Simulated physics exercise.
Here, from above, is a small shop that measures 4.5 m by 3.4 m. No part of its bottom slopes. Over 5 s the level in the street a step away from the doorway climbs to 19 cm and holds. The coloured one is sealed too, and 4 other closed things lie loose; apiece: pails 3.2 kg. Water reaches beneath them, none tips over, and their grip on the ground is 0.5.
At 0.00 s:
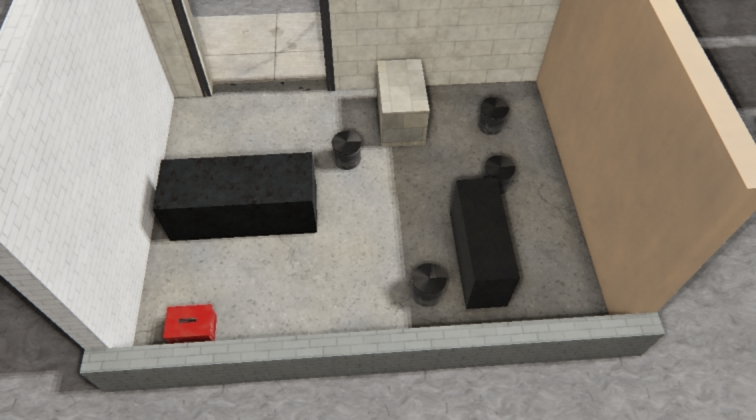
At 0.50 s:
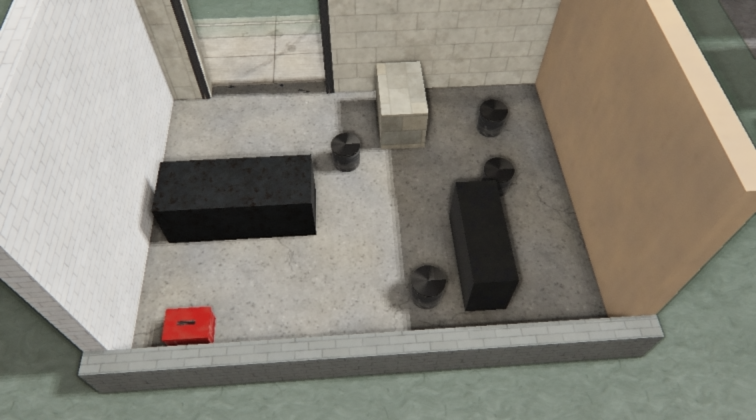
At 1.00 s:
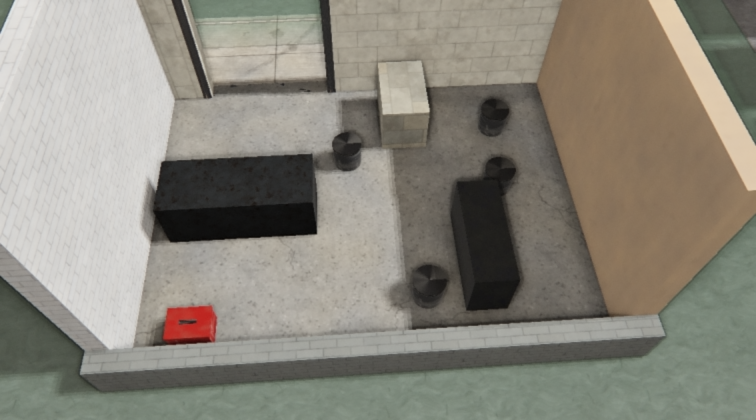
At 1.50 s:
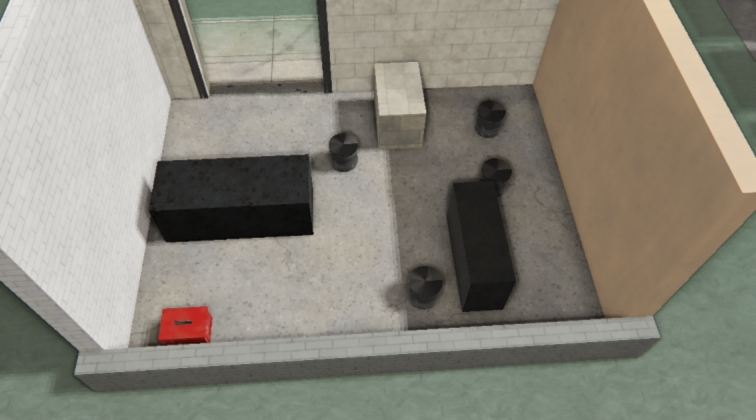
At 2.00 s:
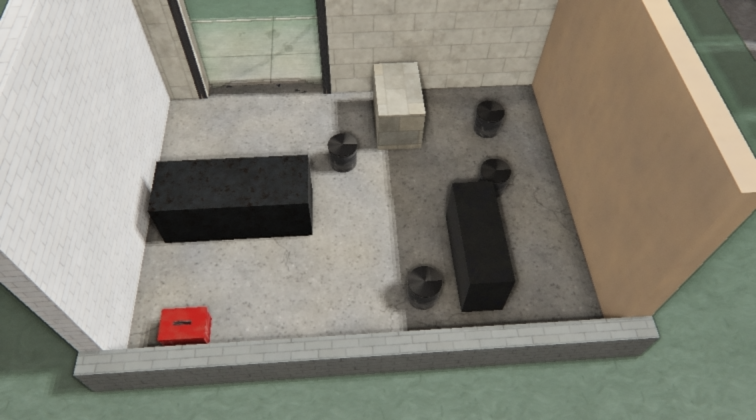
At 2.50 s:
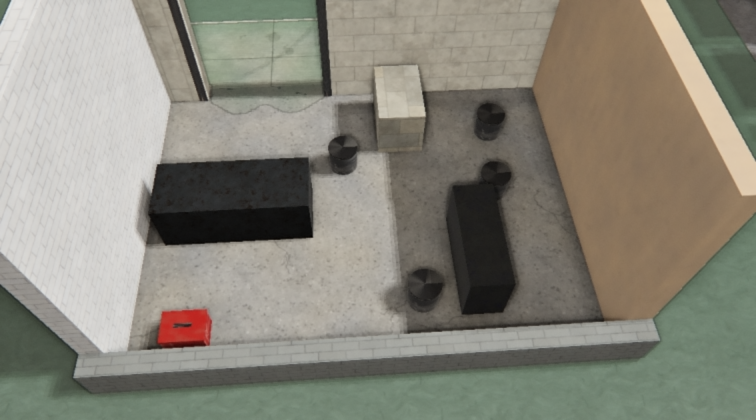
In a small walled shop, nothing inside shifts as water creeps through the doorway.
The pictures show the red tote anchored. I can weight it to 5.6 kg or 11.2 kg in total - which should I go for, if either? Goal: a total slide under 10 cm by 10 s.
Make it 11.2 kg.
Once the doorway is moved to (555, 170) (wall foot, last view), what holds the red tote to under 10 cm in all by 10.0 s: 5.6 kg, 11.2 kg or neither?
Under that change the large mass is required.
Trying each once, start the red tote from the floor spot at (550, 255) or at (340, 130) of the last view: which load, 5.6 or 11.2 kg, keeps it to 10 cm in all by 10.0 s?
Taking the two spots in turn, only the heavier keeps it, then neither keeps it.
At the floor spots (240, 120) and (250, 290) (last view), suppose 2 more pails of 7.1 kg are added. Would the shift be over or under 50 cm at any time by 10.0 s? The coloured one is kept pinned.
Order as asked: Goes beyond / stays within.
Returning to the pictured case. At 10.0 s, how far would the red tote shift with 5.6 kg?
Shift: Roughly 80 cm.
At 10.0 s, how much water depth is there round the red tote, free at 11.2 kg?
Depth: Approx. 7 cm.
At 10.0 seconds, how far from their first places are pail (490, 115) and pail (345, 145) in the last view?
One is off by 0 cm, the other by 250 cm, in the order asked.
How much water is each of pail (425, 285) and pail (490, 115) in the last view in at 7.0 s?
4 and 1 cm.
After 3.5 s the red tote would be 0 cm from its start with 5.6 kg and 0 cm from its start with 11.2 kg; 0 cm of water round it then.
After 4.5 s the red tote would be 0 cm from its start with 5.6 kg and 0 cm from its start with 11.2 kg; 0 cm of water round it then.
After 7.0 s the red tote would be 0 cm from its start with 5.6 kg and 0 cm from its start with 11.2 kg; 3 cm of water round it then.
After 10.0 s the red tote would be 77 cm from its start with 5.6 kg and 0 cm from its start with 11.2 kg; 7 cm of water round it then.
